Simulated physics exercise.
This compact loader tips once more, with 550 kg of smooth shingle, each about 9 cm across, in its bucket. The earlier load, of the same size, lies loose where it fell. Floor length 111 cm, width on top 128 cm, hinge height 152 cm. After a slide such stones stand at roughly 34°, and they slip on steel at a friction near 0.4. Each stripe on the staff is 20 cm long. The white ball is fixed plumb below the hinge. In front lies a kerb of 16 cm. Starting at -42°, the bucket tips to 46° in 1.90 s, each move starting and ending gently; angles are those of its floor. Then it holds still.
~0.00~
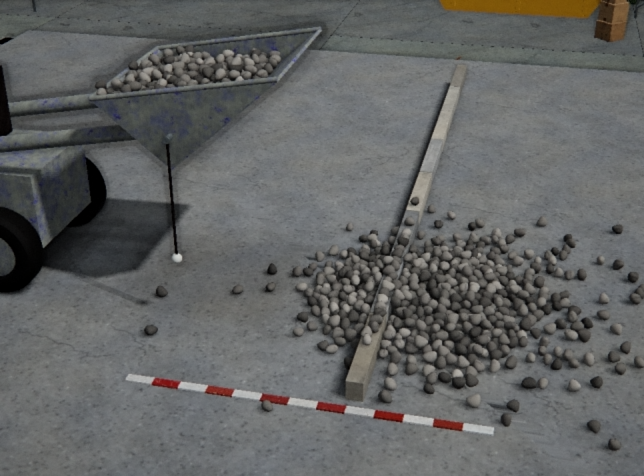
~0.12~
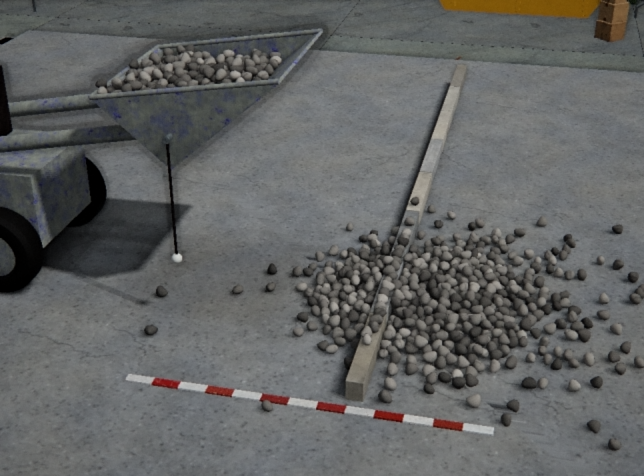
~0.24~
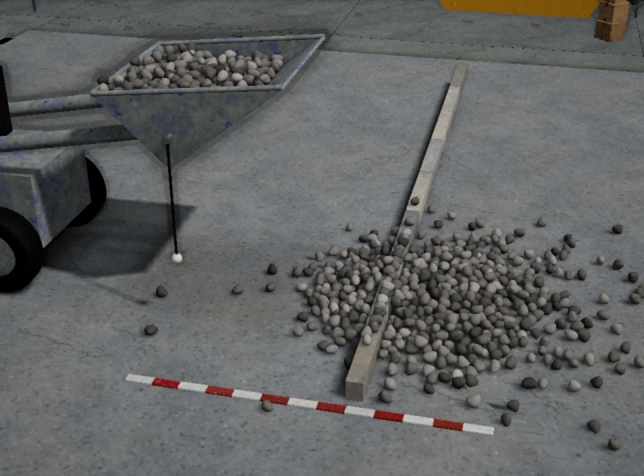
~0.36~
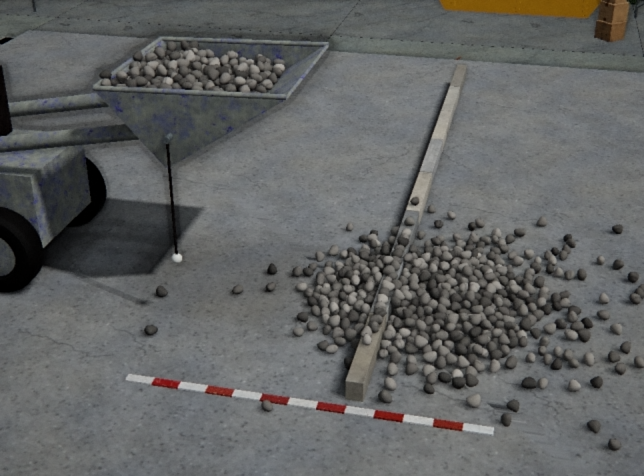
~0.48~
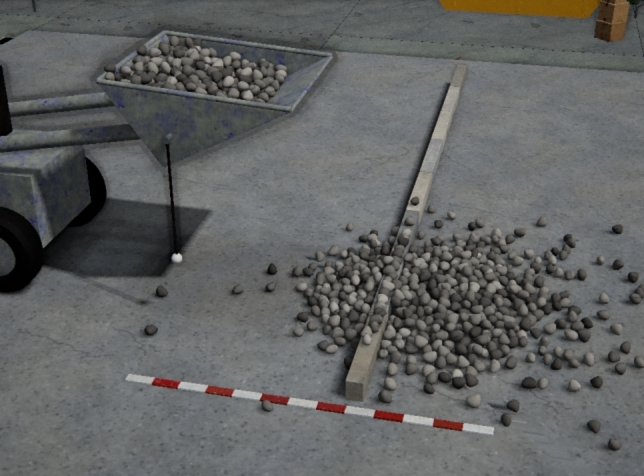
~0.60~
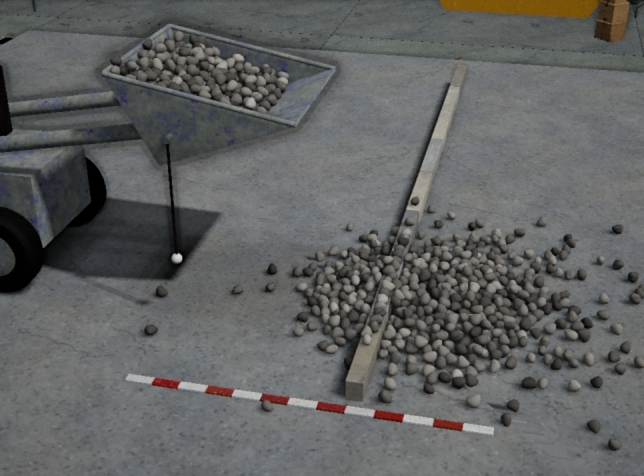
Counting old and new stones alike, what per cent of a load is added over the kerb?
Close to 4 parts in a hundred.
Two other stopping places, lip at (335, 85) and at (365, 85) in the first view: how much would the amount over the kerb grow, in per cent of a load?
First some 35, then 60 per cent.
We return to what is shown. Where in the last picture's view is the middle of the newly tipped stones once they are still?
Near (328, 277).
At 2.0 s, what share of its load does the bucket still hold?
About 15 per cent.
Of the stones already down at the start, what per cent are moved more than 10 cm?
Roughly 5 per cent of them.
After 1.4 s the floor is at 32°; in per cent of one load, 98 in the bucket, 29 on this side of the kerb, 73 over the kerb; the foremost stones are past the picture's edge.
After 2.0 s the floor is at 46°; in per cent of one load, 16 in the bucket, 112 on this side of the kerb, 73 over the kerb; the foremost stones are past the picture's edge.
After 2.3 s the floor is at 46°; in per cent of one load, 0 in the bucket, 126 on this side of the kerb, 74 over the kerb; the foremost stones are past the picture's edge.
After 5.1 s the floor is at 46°; in per cent of one load, 0 in the bucket, 124 on this side of the kerb, 76 over the kerb; the foremost stones are past the picture's edge. Net gain over the kerb, 4.
